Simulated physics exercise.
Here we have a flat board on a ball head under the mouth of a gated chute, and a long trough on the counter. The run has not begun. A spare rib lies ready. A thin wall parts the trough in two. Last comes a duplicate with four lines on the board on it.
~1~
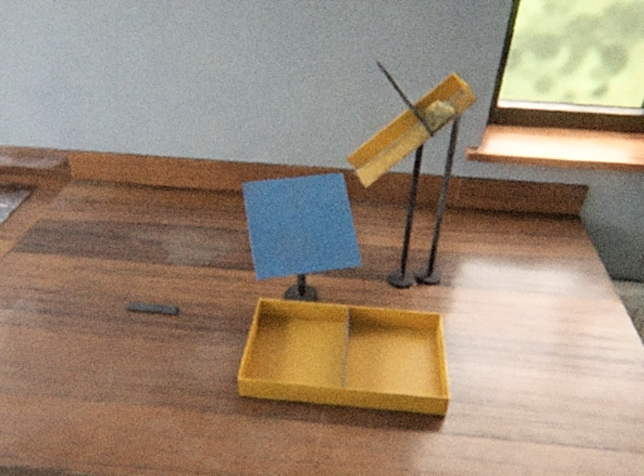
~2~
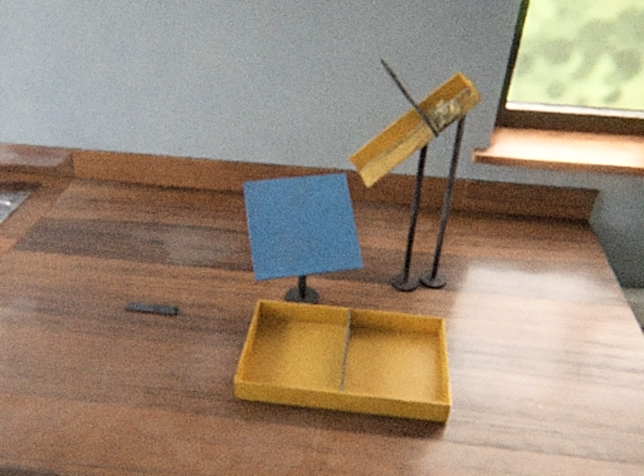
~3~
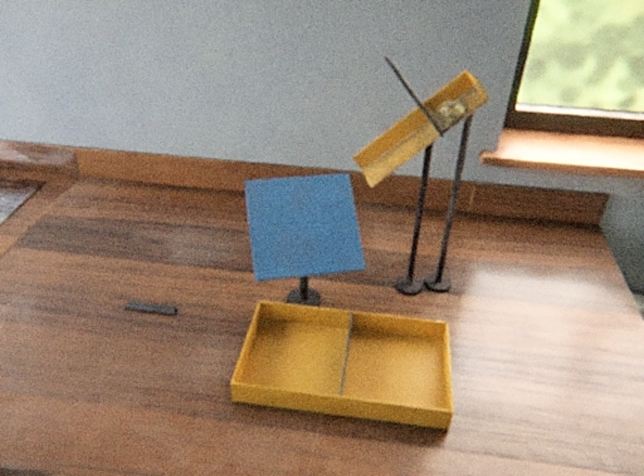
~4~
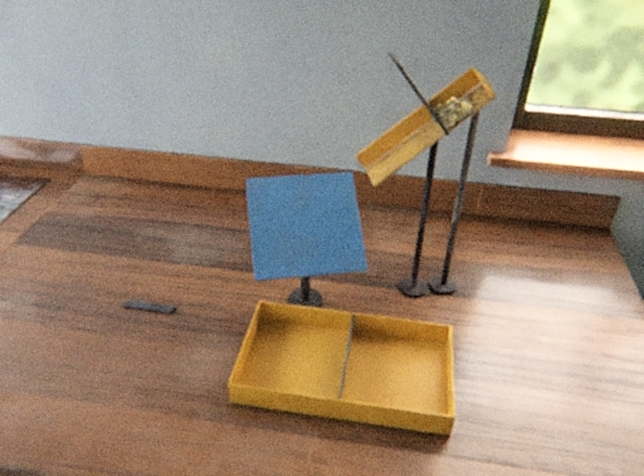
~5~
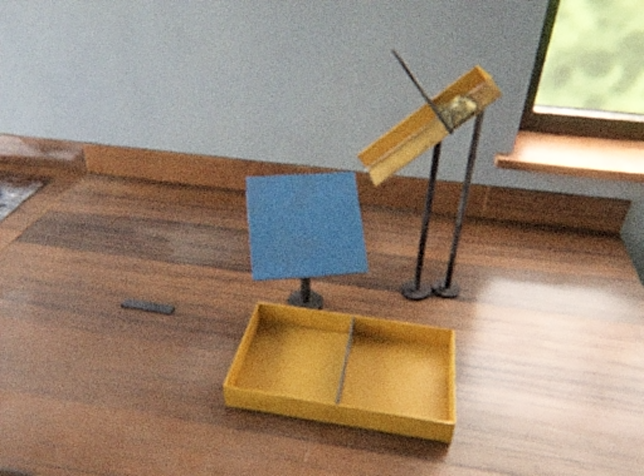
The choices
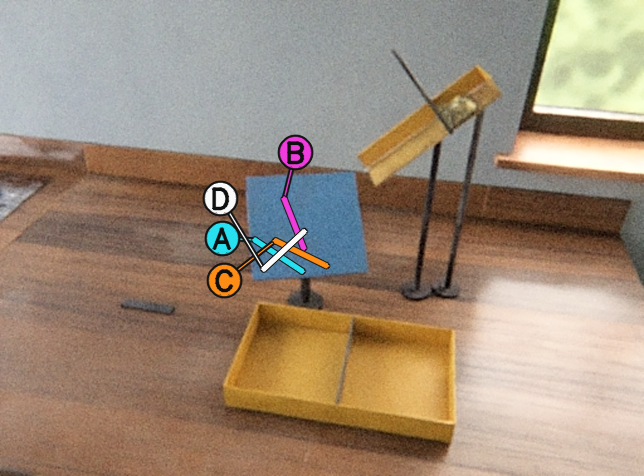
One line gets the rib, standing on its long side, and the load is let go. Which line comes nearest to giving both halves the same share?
Line C does it best.
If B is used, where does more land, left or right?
Left.
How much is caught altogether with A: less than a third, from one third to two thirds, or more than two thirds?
More than two thirds.
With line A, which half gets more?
The left half.
On the marked copy, line A from (254, 239) to (302, 271); line B from (284, 198) to (303, 248); line C from (275, 240) to (326, 265); line D from (304, 231) to (263, 269).
If A is chosen, of what is caught, nearly all in the left half, a small part in the right.
If B is chosen, of what is caught, nearly all in the left half, a small part in the right.
If C is chosen, of what is caught, about two thirds in the left half, about a third in the right.
If D is chosen, of what is caught, nearly all in the left half, a stray few in the right.
